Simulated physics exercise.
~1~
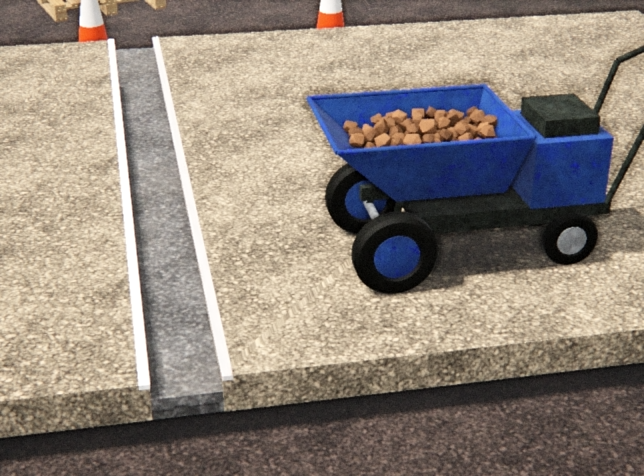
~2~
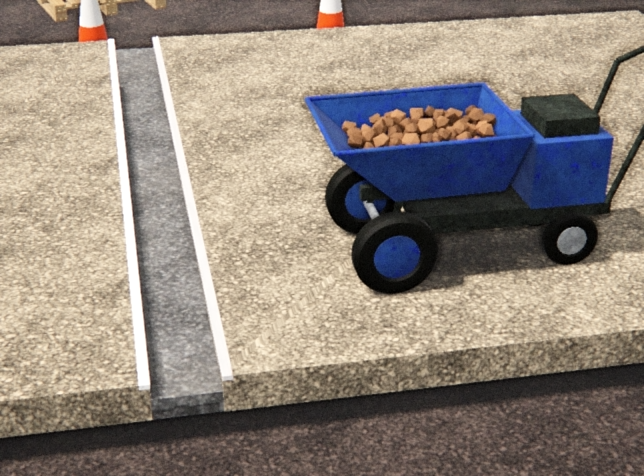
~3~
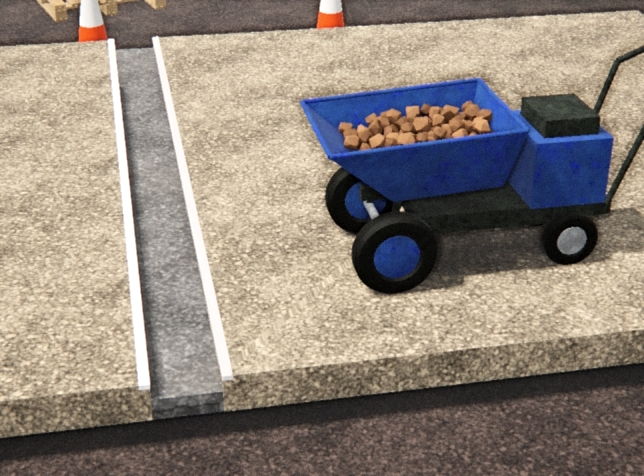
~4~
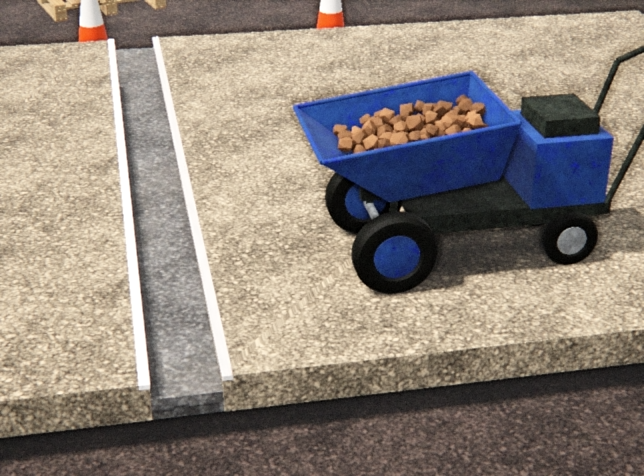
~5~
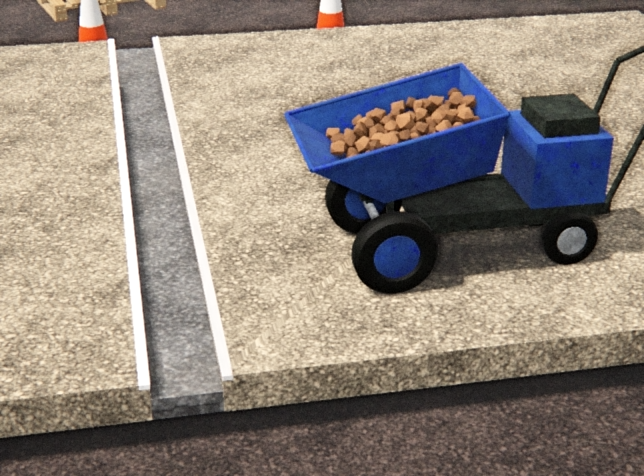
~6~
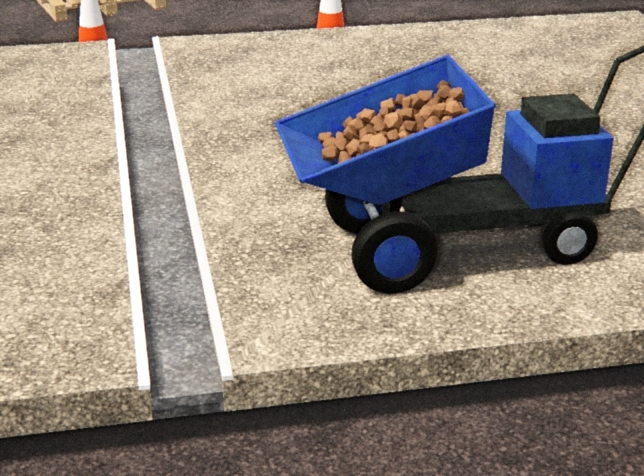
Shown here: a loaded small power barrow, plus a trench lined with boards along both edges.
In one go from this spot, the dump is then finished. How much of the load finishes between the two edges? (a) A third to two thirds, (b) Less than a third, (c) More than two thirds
Answer: A.
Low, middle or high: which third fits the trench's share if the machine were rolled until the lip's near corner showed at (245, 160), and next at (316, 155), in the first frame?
At the first stop the answer is between a third and two thirds, and at the second it is the middle third.
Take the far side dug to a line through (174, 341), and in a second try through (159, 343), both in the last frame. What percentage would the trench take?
For the first it's 30 per cent, for the second 50 per cent.
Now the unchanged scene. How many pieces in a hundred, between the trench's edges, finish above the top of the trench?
Roughly 40 in a hundred.
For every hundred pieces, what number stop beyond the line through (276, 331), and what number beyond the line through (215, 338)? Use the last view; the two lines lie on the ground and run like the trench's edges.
I reckon some 90 per cent and some 50 per cent.
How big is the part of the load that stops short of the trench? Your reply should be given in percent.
It works out to close to 35 per cent.
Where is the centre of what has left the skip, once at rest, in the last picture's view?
Close to (189, 270) in the last view.
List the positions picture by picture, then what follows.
In the first frame, lip of the skip at (338, 153), level; top of the load at (429, 127), clay clods; first edge of the trench at (219, 336); far edge at (141, 345), the trench under half as wide as the skip, and shallow for its width.
In the second frame, lip of the skip at (336, 154), level; top of the load at (443, 123).
In the third frame, lip of the skip at (330, 157), tipped barely; top of the load at (448, 131).
In the fourth frame, lip of the skip at (322, 163), tipped a little; top of the load at (442, 127).
In the fifth frame, lip of the skip at (312, 171), tipped a little; top of the load at (433, 123).
In the sixth frame, lip of the skip at (302, 181), tipped clearly; top of the load at (438, 112); first edge of the trench at (219, 336); far edge at (141, 345).
Soon after the last picture, skip tipped steeply; all in the skip.
A little later, skip tipped steeply; about two thirds in the skip; about a third short of the trench; a small part in or heaped over the trench; a stray few falling.
Later still, skip tipped right over; a small part in the skip; about a third short of the trench; about half in or heaped over the trench; a stray few beyond it.
At rest, skip tipped right over; a small part in the skip; about a third short of the trench; about half in or heaped over the trench; a stray few beyond it.
